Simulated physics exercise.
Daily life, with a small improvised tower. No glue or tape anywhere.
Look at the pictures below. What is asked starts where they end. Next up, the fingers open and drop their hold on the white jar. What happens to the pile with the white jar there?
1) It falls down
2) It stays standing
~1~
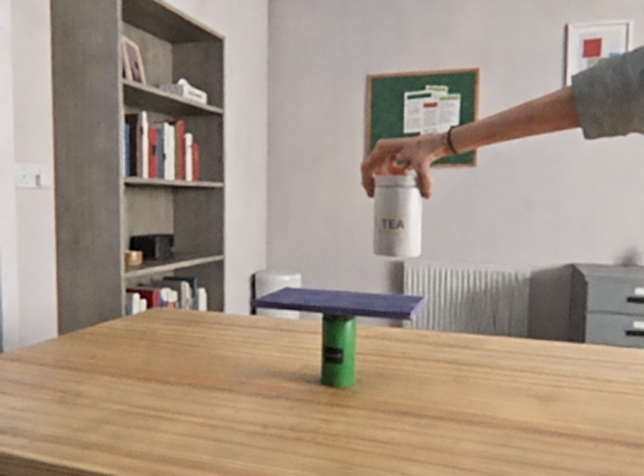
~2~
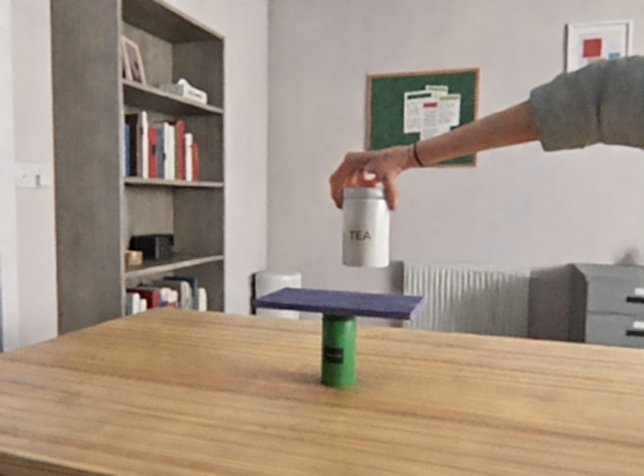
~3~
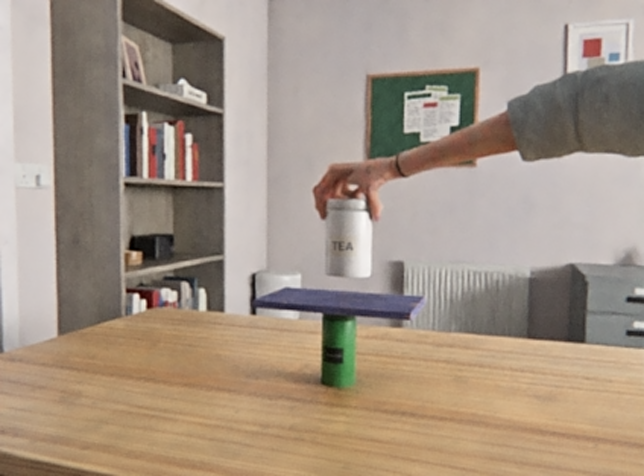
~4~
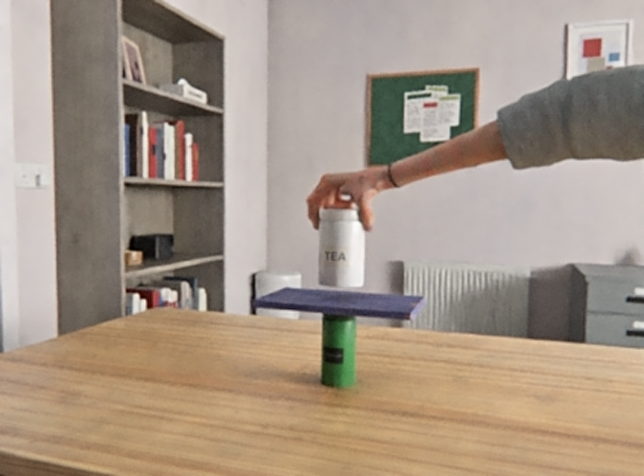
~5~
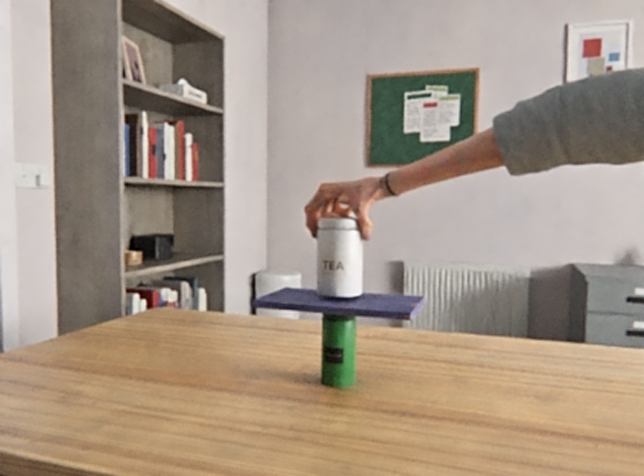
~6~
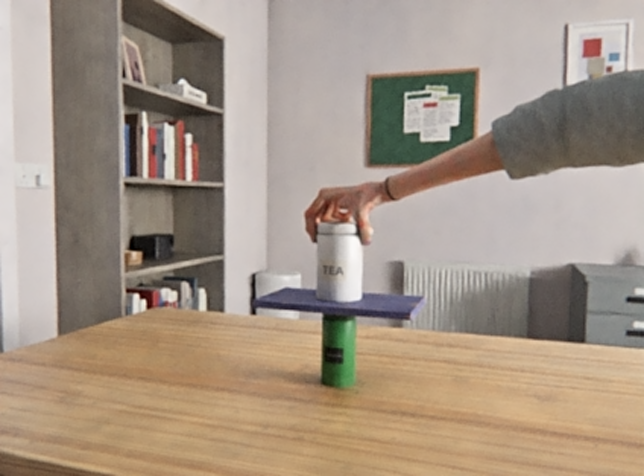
It stays standing (2).
Then, 0.50 s later than the last frame, all is still.
Then, 1.10 s later than the last frame, white jar resting near (339, 261).
When it is over, all 3 as before. End places, in pixels of the last picture, white jar near (339, 261). The stack holds.
